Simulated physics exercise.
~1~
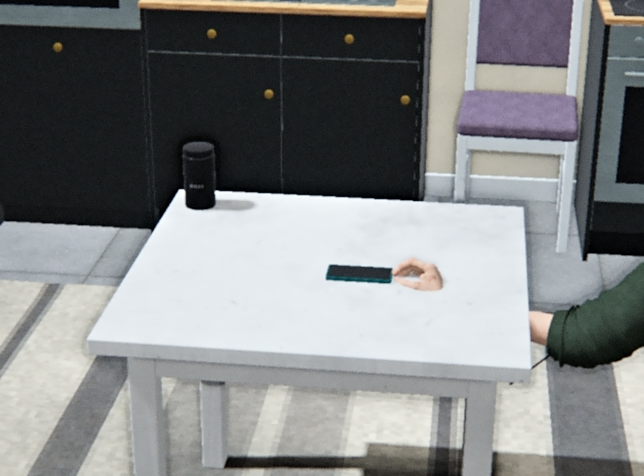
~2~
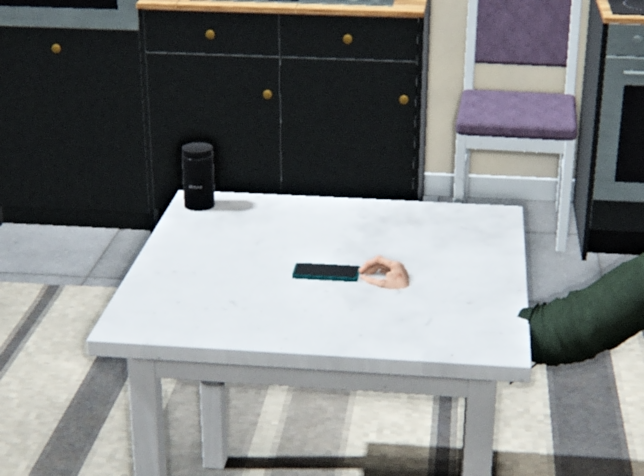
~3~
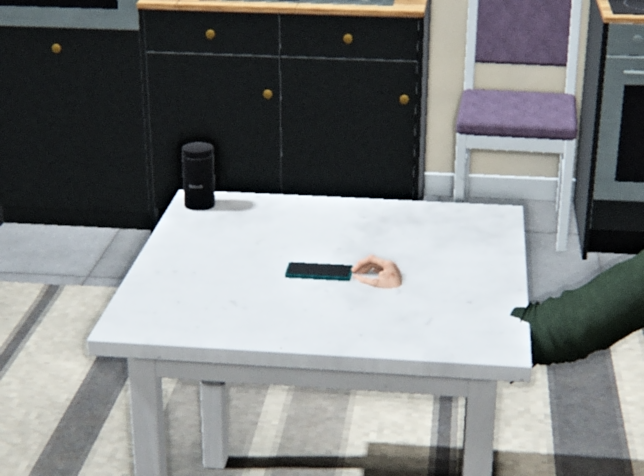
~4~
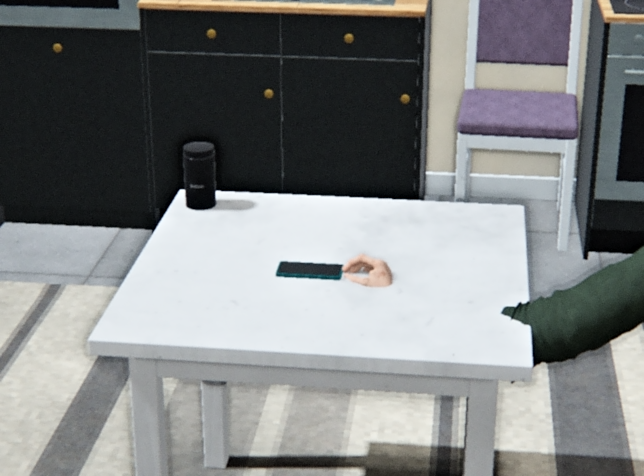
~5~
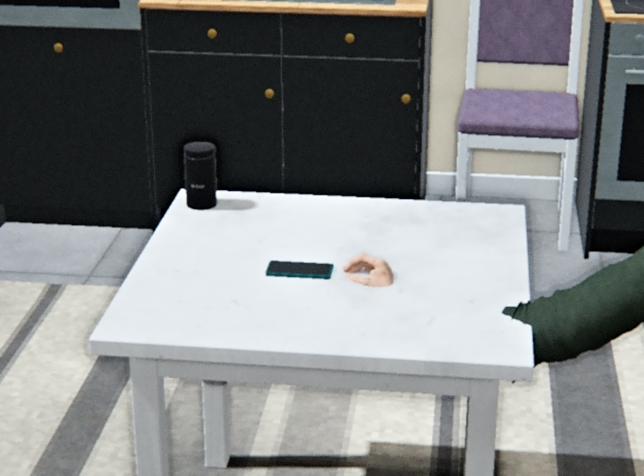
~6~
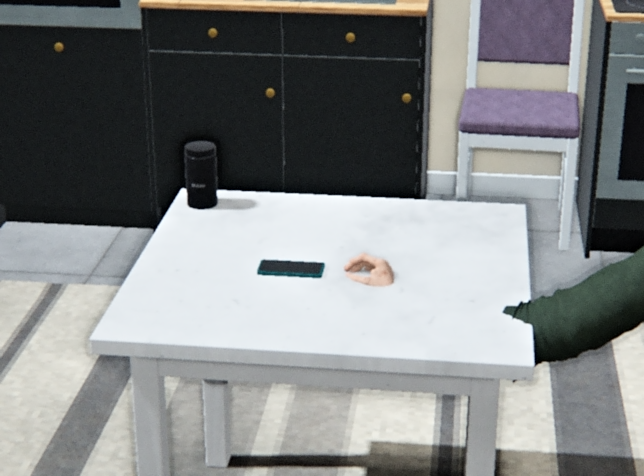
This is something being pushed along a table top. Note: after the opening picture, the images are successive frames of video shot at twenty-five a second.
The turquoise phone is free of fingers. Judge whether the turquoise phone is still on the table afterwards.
It is still on the table.
Then, 0.10 s after the last picture, turquoise phone slid a little near (275, 268).
Then, 0.30 s after the last picture, turquoise phone slid about its own width near (269, 268).
At rest, moved from the start, turquoise phone. Seen from the same camera at the end, turquoise phone near (269, 268).
